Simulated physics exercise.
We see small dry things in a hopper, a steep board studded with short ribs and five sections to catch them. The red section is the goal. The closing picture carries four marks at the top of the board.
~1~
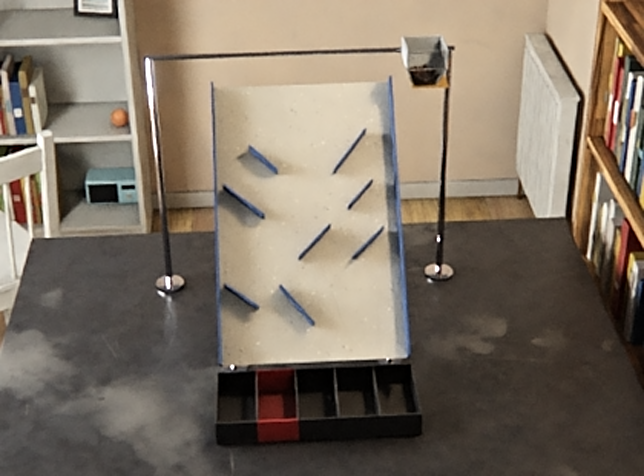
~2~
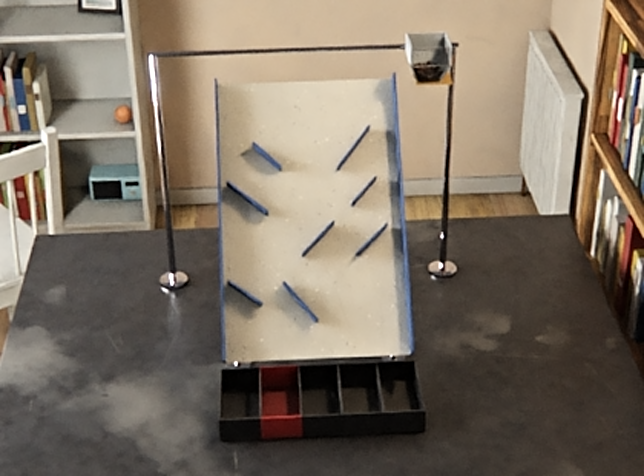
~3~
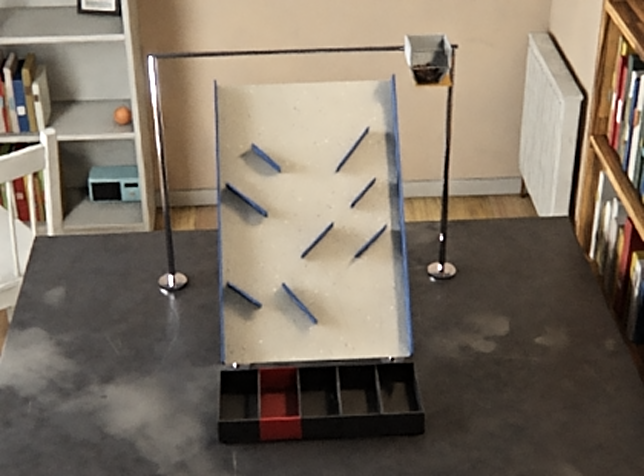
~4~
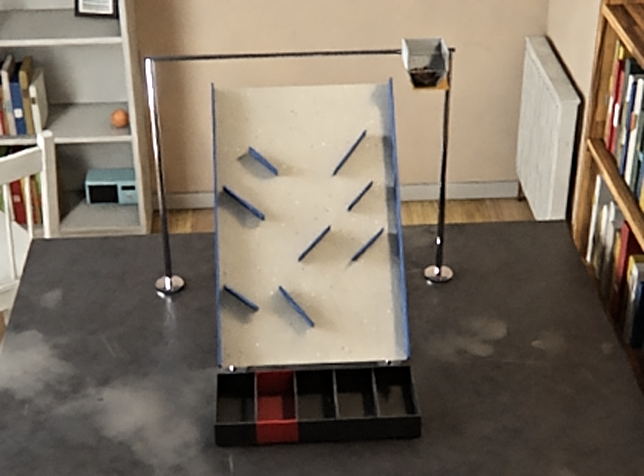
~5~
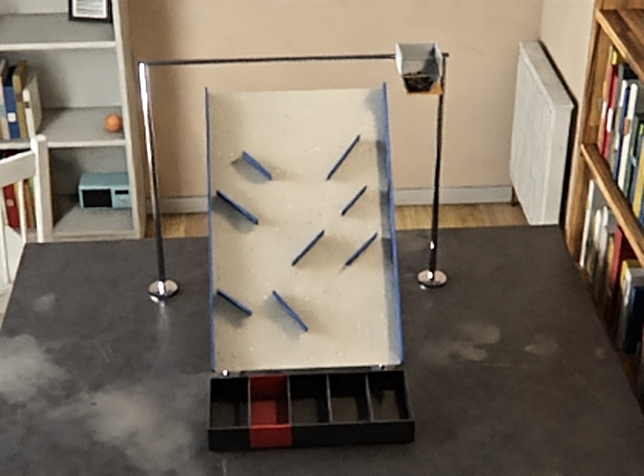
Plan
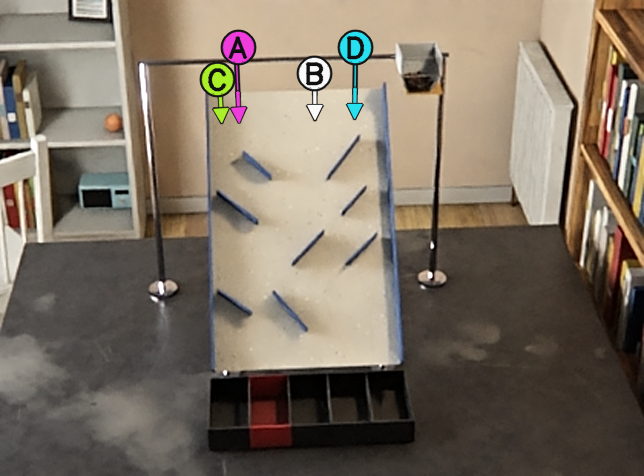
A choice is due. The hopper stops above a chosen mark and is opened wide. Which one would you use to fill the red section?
The best mark is B.
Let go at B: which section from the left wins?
It is the second one.
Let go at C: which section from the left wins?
It is the fourth one.
On the marked copy, mark A meets the board at (238, 117); mark B meets the board at (314, 114); mark C meets the board at (221, 117); mark D meets the board at (354, 113).
Choosing A, about a third in the red section, about two thirds in other sections.
Choosing B, about half in the red section, about half in other sections.
Choosing C, about a quarter in the red section, about two thirds in other sections, a small part held on the board.
Choosing D, about a third in the red section, about two thirds in other sections, a stray few outside the box.
